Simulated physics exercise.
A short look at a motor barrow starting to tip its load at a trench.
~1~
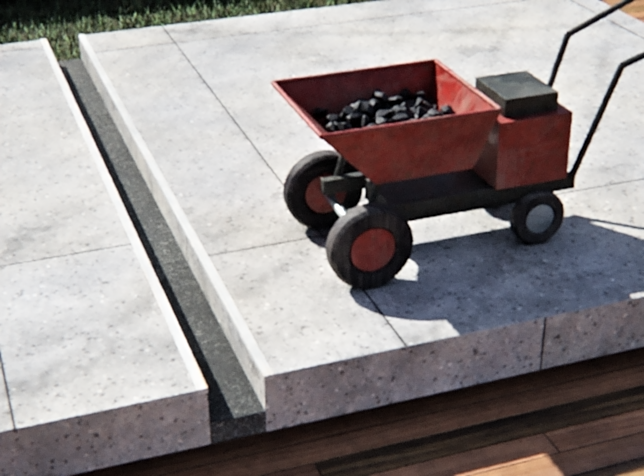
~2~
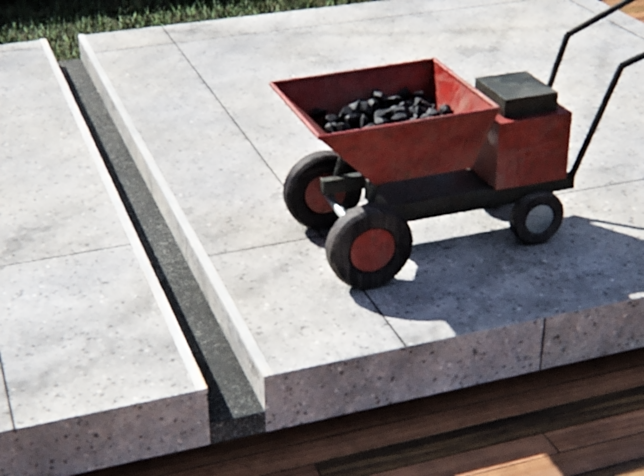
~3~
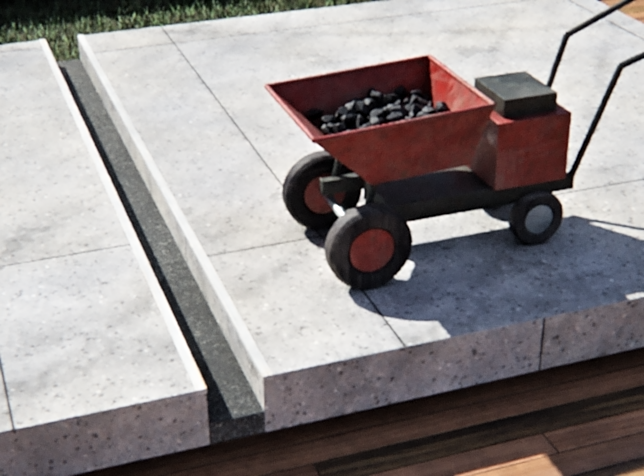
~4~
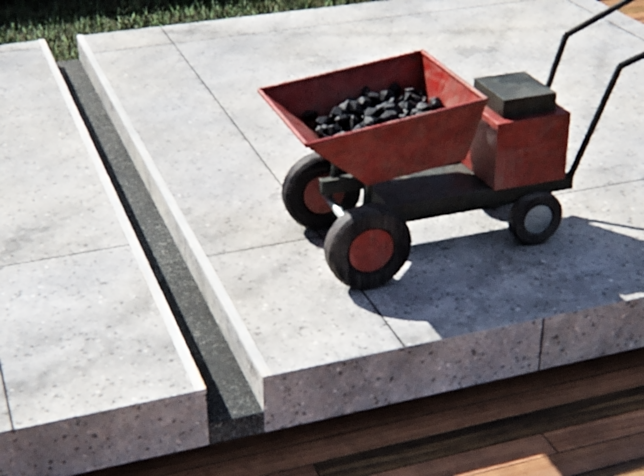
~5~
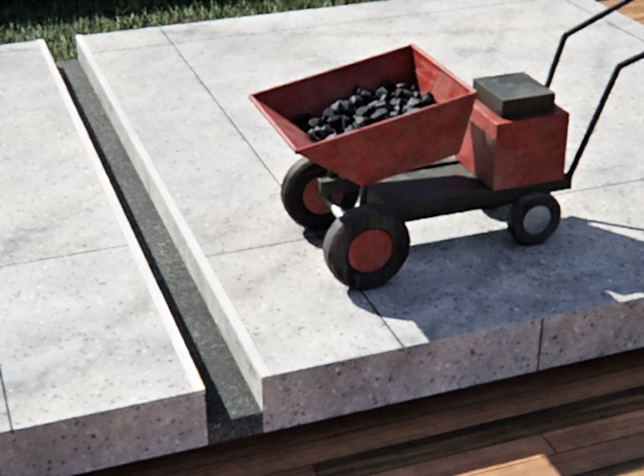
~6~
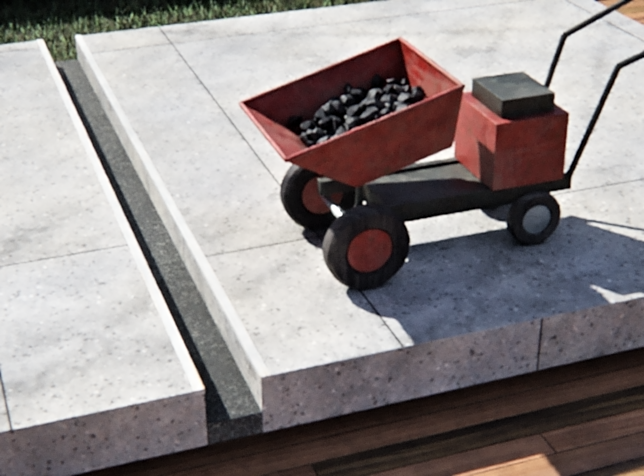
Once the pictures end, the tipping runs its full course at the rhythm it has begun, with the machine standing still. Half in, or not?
Between the edges lies over half of the load.
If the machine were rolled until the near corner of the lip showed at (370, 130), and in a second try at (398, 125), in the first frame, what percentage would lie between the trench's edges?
Roughly 40 per cent, and 30 per cent.
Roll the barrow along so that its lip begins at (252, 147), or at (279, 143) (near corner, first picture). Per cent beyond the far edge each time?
Near 70 % and 50 %.
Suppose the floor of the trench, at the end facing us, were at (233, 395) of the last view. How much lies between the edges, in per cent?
Near 50 %.
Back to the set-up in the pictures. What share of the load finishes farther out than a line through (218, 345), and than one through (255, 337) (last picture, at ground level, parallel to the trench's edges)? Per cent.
About 50 and 90 per cent.
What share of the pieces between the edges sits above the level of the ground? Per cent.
It comes to 10 per cent or so.
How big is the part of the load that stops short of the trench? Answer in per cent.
It comes to 5 per cent or so.
Just after the last frame, skip tipped steeply; every one in the skip.
A moment on, skip tipped right over; roughly two thirds in the skip; just a few short of the trench; roughly a quarter in or heaped over the trench.
Further on, skip tipped right over; about a tenth in the skip; just a few short of the trench; the larger part in or heaped over the trench; about a tenth beyond it.
When it is over, skip tipped right over; about a tenth in the skip; just a few short of the trench; the larger part in or heaped over the trench; about a tenth beyond it.
